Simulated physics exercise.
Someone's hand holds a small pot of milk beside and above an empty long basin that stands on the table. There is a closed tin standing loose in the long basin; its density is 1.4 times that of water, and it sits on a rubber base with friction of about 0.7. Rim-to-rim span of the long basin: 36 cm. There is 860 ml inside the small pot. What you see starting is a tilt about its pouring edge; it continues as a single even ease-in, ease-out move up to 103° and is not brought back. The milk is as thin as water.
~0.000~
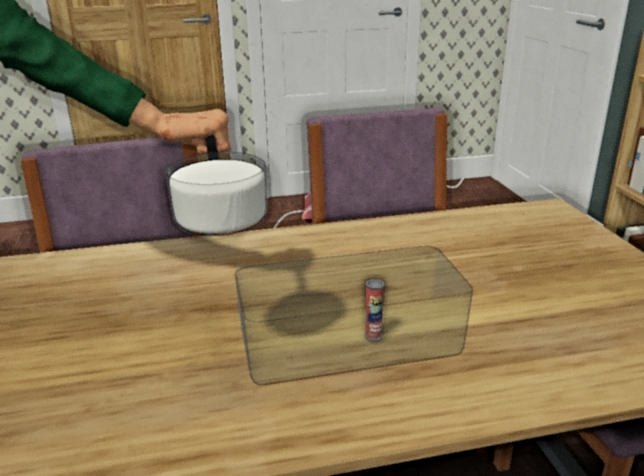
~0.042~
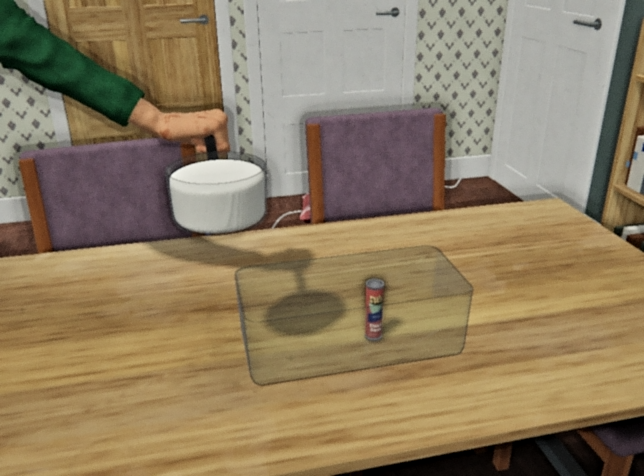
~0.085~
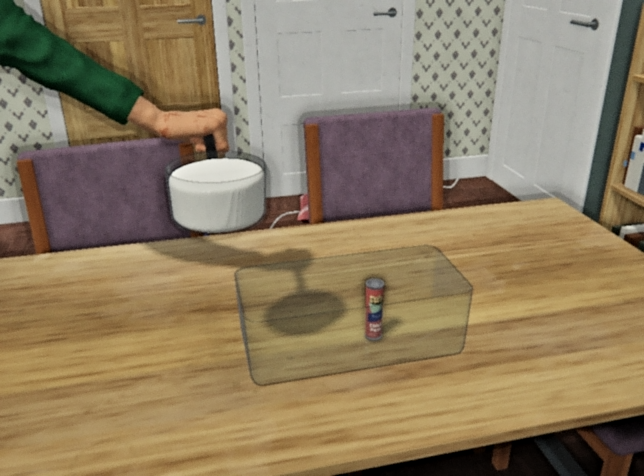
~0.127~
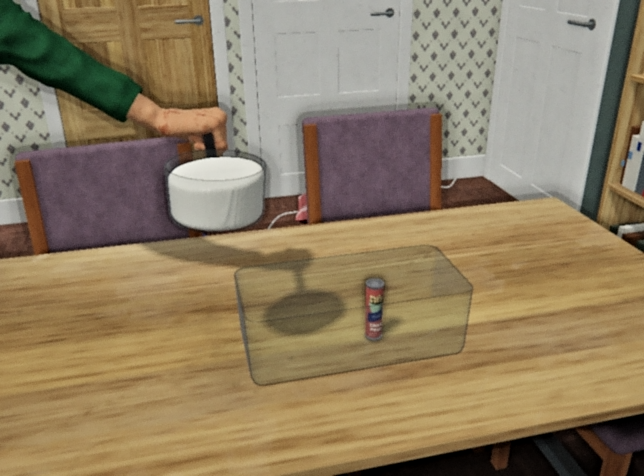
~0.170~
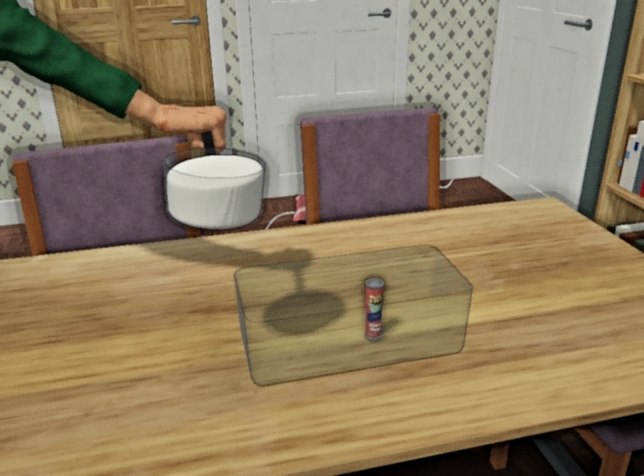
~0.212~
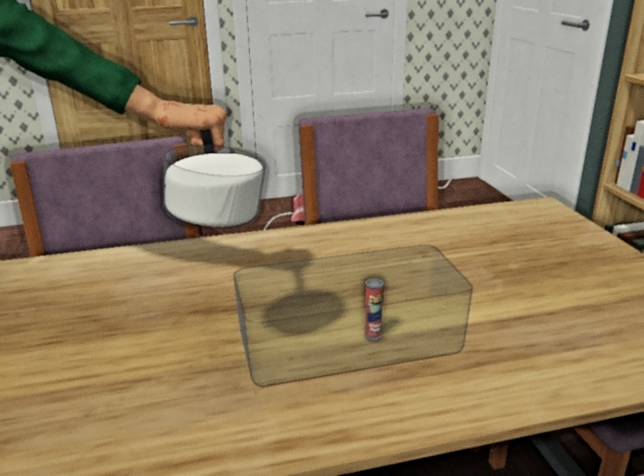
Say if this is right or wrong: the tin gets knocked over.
Right, it gets knocked over.
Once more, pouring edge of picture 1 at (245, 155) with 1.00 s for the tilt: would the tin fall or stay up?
Result: Tin upright.
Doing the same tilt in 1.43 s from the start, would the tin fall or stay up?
The tin stays balanced.
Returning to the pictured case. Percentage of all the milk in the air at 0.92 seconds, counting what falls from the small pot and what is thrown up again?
Near 34 percent.
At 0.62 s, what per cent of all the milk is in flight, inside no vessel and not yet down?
Roughly 32 percent.
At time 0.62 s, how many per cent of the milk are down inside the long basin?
I'd estimate some 3 percent of the liquid.
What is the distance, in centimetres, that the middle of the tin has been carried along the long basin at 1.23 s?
Around 7 centimetres.
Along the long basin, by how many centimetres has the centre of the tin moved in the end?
The middle of the tin ends some 7.0 cm along the basin.
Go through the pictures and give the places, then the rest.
It leans 0°; its right rim is at (265, 164); the milk meets the walls at (169, 178) and (263, 171); the long basin's rim runs from (240, 295) to (454, 268); the tin's top is at (375, 286), in the first frame.
It leans 0°; its right rim is at (265, 164); the milk meets the walls at (169, 178) and (263, 170), in the second frame.
It leans 2°; its right rim is at (265, 164); the milk meets the walls at (169, 178) and (263, 168), in the third frame.
It leans 4°; its right rim is at (265, 164); the milk meets the walls at (168, 176) and (262, 167), in the fourth frame.
It leans 6°; its right rim is at (264, 164); the milk meets the walls at (167, 175) and (262, 165), in the fifth frame.
It leans 10°; its right rim is at (264, 164); the milk meets the walls at (165, 172) and (262, 163), in the sixth frame.
By 0.62 s the tilt is 64° and 65 per cent is still to pour; the tin stands where it began.
By 0.92 s the tilt is 98° and 13 per cent is still to pour; the tin stands where it began.
By 1.23 s the tilt is 103° and 1 per cent is still to pour; the tin lies on its side.
By 1.57 s the tilt is 103° and 0 per cent is still to pour; the tin lies on its side.
At rest the tin lies on its side.
